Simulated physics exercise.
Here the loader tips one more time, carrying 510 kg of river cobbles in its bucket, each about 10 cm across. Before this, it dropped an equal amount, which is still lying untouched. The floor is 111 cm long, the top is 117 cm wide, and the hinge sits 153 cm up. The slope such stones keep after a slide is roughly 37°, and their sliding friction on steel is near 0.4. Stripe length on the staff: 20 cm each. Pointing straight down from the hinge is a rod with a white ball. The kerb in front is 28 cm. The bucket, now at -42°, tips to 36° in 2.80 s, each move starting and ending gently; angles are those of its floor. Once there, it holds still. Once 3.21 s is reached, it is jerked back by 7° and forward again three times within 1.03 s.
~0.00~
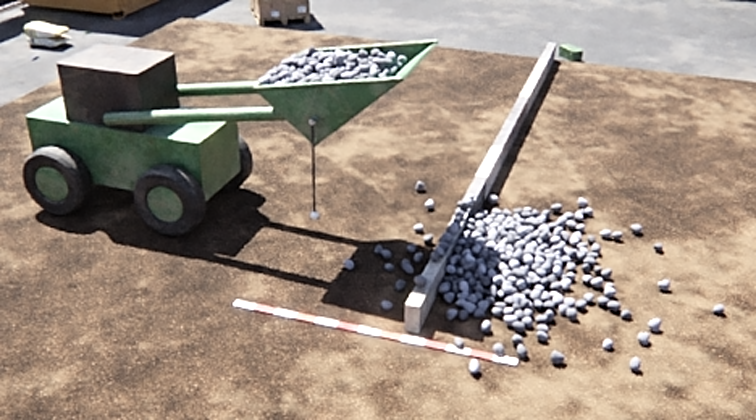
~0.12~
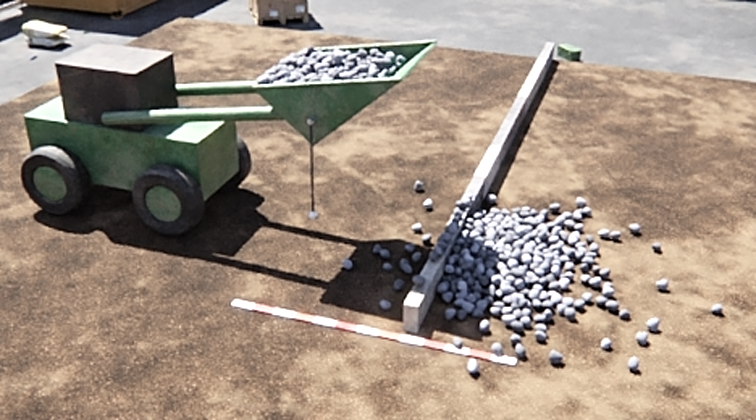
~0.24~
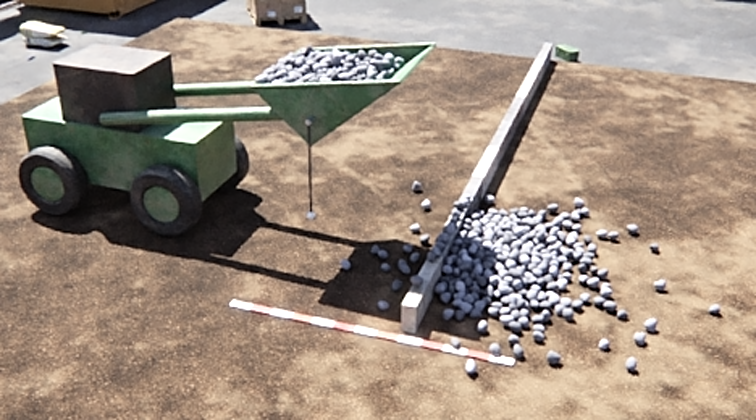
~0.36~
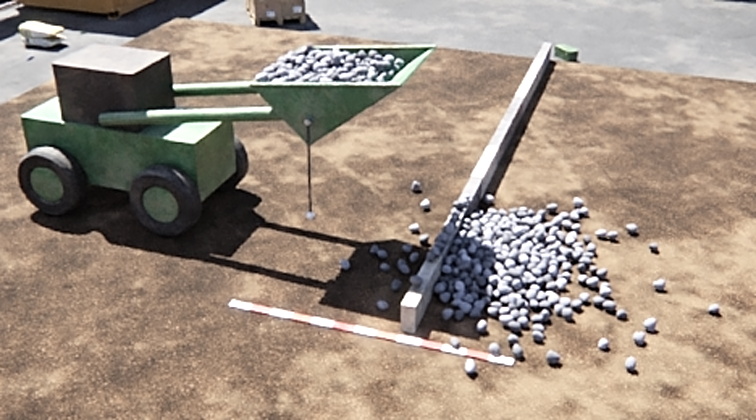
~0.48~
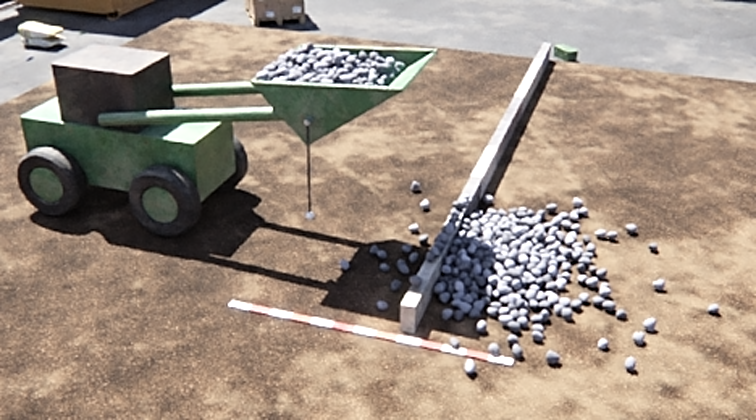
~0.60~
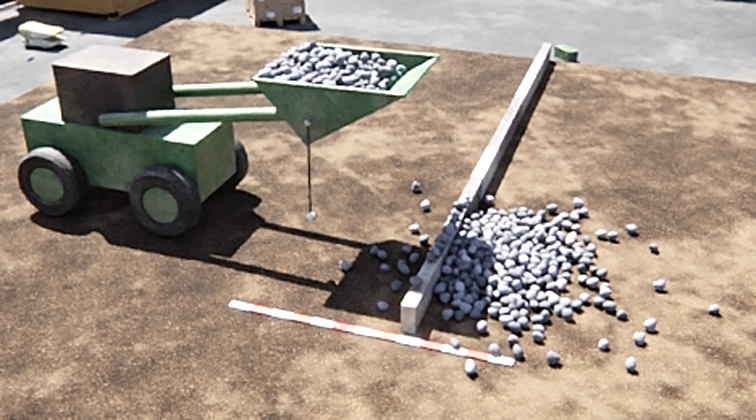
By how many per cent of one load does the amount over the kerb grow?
It grows by about 30 per cent of one load.
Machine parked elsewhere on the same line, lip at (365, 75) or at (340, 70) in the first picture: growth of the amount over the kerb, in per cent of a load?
First place about 0 %, second about 0 %.
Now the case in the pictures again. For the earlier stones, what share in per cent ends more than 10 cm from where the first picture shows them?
Close to 5 in a hundred of them.
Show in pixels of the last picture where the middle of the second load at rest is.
Near (429, 240).
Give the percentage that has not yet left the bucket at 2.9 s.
Around 20 in a hundred.
After 2.1 s the floor is at 24°; in per cent of one load, 98 in the bucket, 8 on this side of the kerb, 93 over the kerb; the foremost stones are at (650, 298).
After 2.9 s the floor is at 36°; in per cent of one load, 22 in the bucket, 72 on this side of the kerb, 106 over the kerb; the foremost stones are at (650, 298).
After 4.7 s the floor is at 36°; in per cent of one load, 0 in the bucket, 77 on this side of the kerb, 123 over the kerb; the foremost stones are at (650, 298).
After 7.5 s the floor is at 36°; in per cent of one load, 0 in the bucket, 77 on this side of the kerb, 123 over the kerb; the foremost stones are at (650, 298). Net gain over the kerb, 30.
